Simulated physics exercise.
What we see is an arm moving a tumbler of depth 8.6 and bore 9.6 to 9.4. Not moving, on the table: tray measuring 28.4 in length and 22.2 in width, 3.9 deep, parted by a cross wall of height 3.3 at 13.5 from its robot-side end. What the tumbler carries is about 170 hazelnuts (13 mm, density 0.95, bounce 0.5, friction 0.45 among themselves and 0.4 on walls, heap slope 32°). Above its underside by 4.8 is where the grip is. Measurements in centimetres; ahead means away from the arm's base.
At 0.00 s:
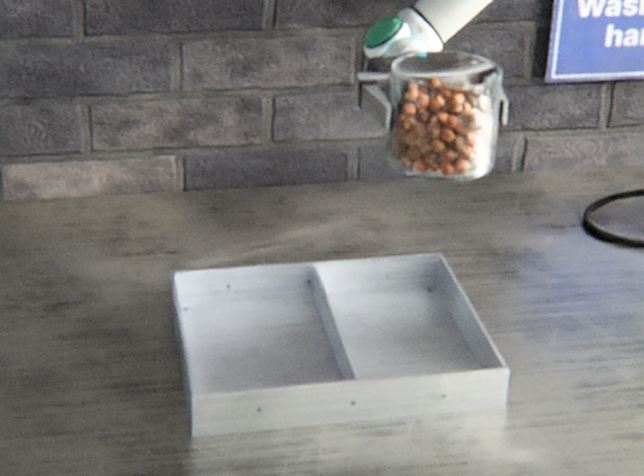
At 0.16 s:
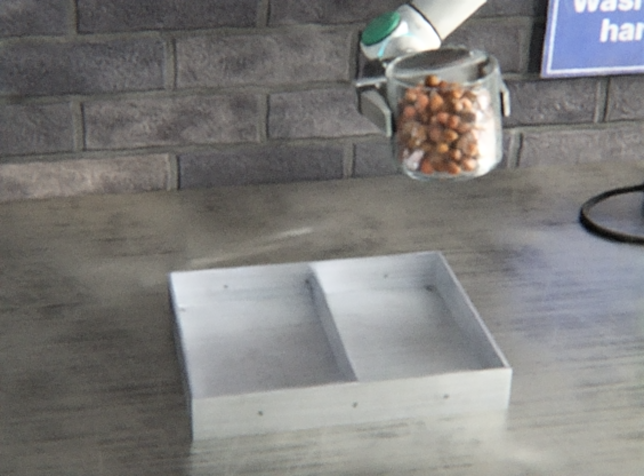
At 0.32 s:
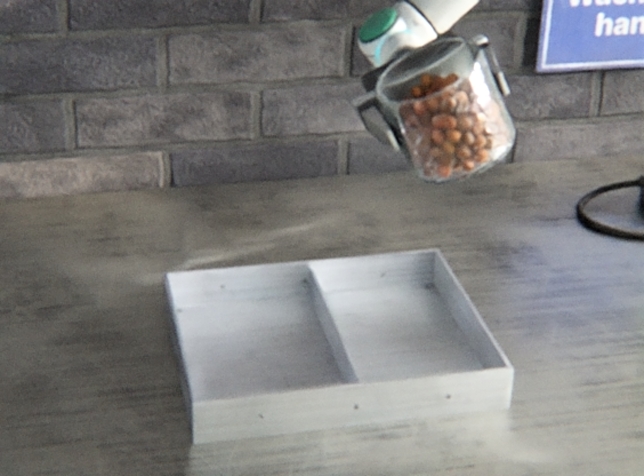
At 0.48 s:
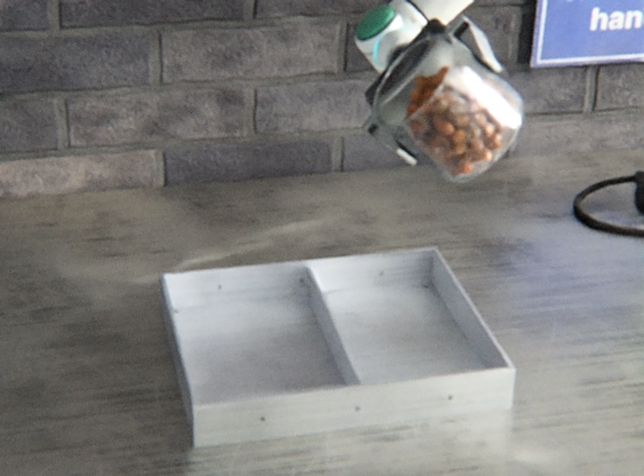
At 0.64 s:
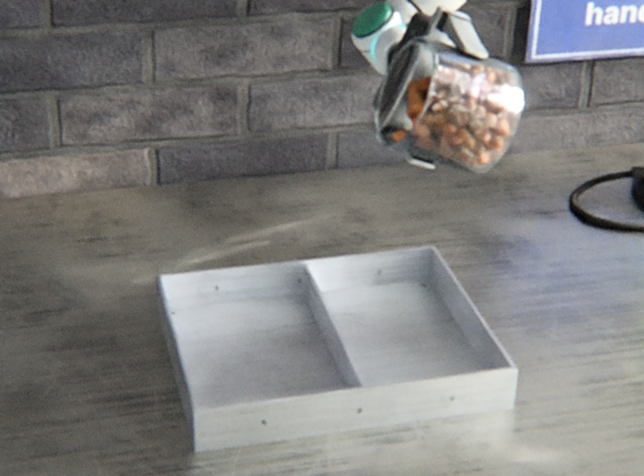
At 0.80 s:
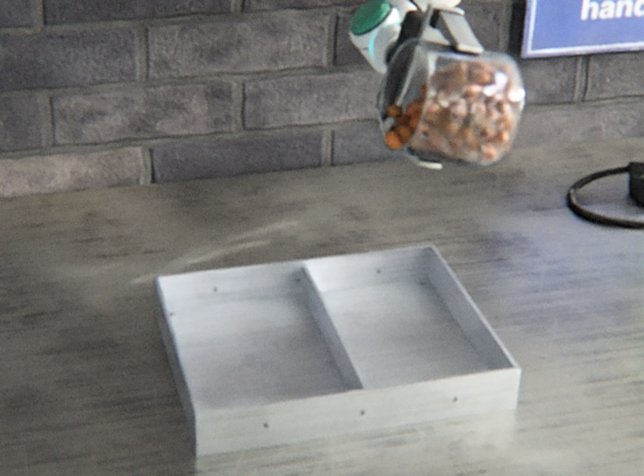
A white robotic arm with a green cap tips a clear glass of brown hazelnuts above a grey tabletop, seen from the front and slightly above. Below it sits a pale grey, empty two-compartment tray, with a dark brick wall, blue sign and black cable behind. The glass turns from upright until its mouth points left, the nuts shifting inside, while the camera drifts slightly.
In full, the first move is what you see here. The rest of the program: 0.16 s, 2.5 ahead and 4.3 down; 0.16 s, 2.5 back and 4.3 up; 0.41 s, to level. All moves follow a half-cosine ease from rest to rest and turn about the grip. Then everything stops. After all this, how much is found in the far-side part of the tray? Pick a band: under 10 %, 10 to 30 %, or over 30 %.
Under 10 %.
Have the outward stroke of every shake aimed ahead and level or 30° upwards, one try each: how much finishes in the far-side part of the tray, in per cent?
15 and 20 %.
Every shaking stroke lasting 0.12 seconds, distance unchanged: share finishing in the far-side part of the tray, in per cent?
The share would be near 5 %.
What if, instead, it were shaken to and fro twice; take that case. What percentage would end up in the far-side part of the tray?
My guess is near 0 per cent.
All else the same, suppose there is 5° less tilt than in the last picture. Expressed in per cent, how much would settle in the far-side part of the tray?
Estimate: Close to 0 per cent.
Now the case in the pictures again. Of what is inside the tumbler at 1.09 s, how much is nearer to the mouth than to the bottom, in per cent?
Mouth half: Close to 30 per cent.
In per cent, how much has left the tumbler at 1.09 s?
So far around 0 % is out.
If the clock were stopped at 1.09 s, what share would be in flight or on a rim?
I'd put it near 1 per cent.
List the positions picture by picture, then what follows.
The first picture shows tumbler middle at (443, 116), level; upper third of the load around (446, 112), from x 395 to 490, top at y 85; 174 in the tumbler.
The second picture shows tumbler middle at (444, 114), tilted 7° forward; upper third of the load around (452, 110), from x 400 to 490, top at y 80.
The third picture shows tumbler middle at (446, 112), tilted 26° forward; upper third of the load around (464, 103), from x 405 to 500, top at y 80.
The fourth picture shows tumbler middle at (448, 109), tilted 49° forward; upper third of the load around (470, 94), from x 410 to 510, top at y 70.
The fifth picture shows tumbler middle at (449, 106), tilted 68° forward; upper third of the load around (472, 88), from x 400 to 505, top at y 65.
The sixth picture shows tumbler middle at (450, 104), tilted 75° forward; upper third of the load around (476, 88), from x 390 to 510, top at y 65; 174 in the tumbler.
After 1.09 s, tilted 75° forward, highest piece 28 above the table; 173 in the tumbler, 1 in flight or on a rim.
After 1.38 s, tilted 21° forward, highest piece 28 above the table; 172 in the tumbler, 1 in the robot-side part, 1 in the far-side part.
After 1.73 s, level, highest piece 27 above the table; 172 in the tumbler, 1 in the robot-side part, 1 in the far-side part.
After 2.78 s, level, highest piece 27 above the table; 172 in the tumbler, 1 in the robot-side part, 1 in the far-side part.
At rest, 172 in the tumbler, 1 in the robot-side part, 1 in the far-side part. That is 1 % in the far-side part of the tray.
